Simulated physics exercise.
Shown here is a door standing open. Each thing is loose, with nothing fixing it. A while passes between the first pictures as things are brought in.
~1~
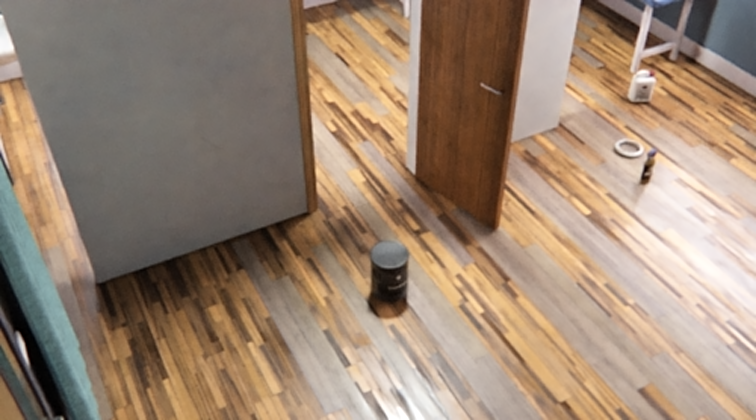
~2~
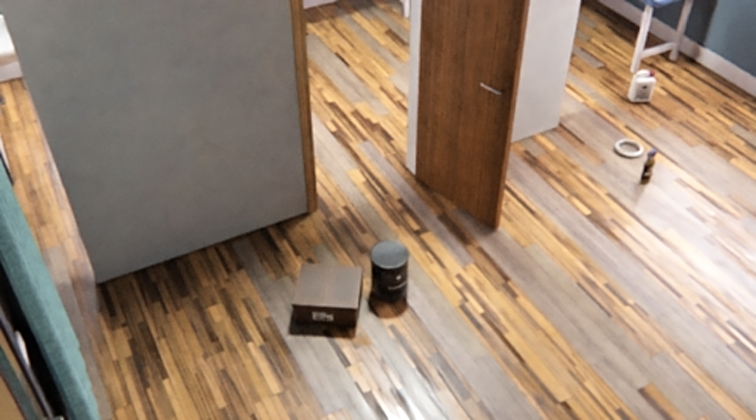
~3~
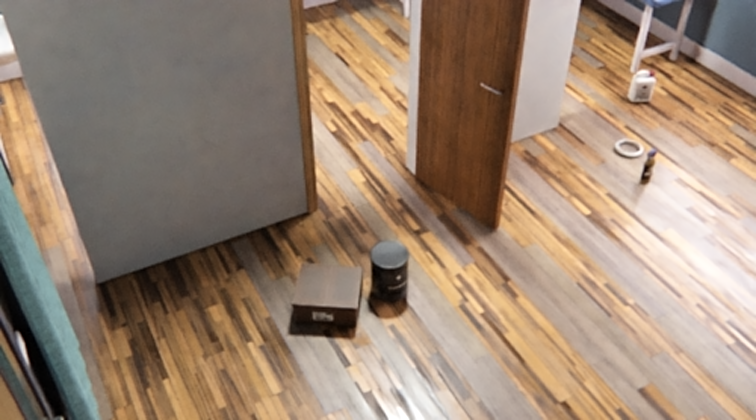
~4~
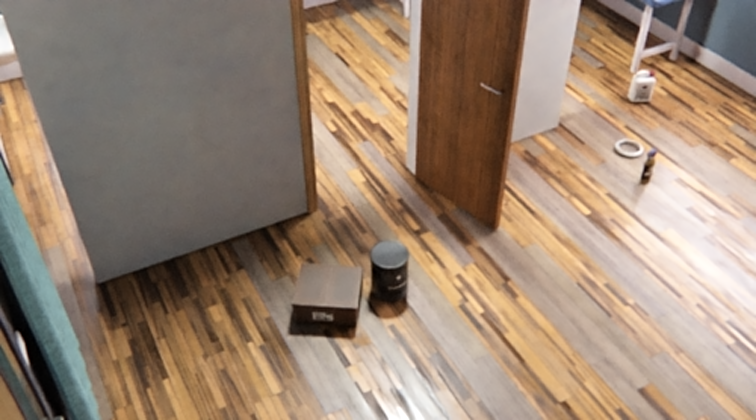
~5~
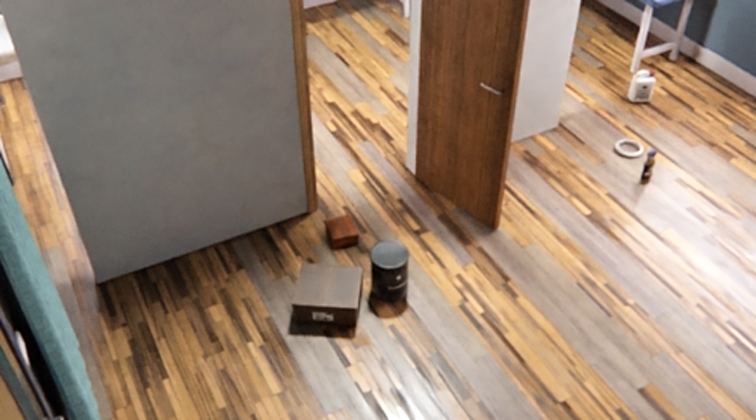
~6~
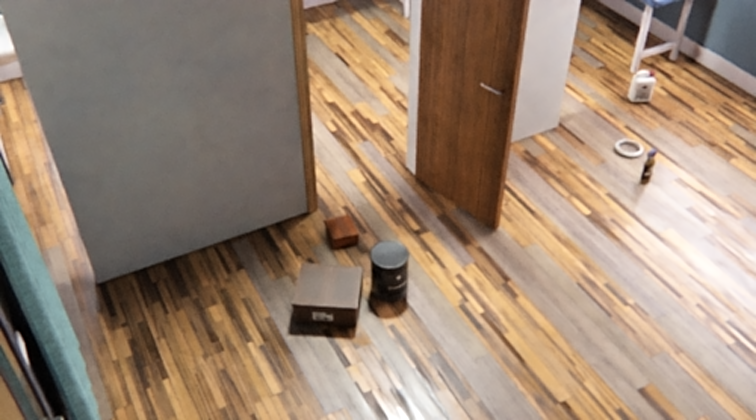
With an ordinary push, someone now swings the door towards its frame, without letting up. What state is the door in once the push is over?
The attempt is going to work.
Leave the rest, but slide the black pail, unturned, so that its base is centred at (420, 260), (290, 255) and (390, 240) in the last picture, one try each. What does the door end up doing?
Well, on the first try it makes it all the way, on the second it makes it all the way, and on the third it is held back.
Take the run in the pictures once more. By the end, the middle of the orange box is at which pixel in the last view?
It finishes at around (327, 232).
Then, 1.40 s on from there, door 68° open.
Then, 2.40 s on from there, door 28° open; orange box shifted a little near (339, 232).
In the end, door 0° open; all 3 unmoved. At the end, from the last picture's camera, orange box near (326, 232).
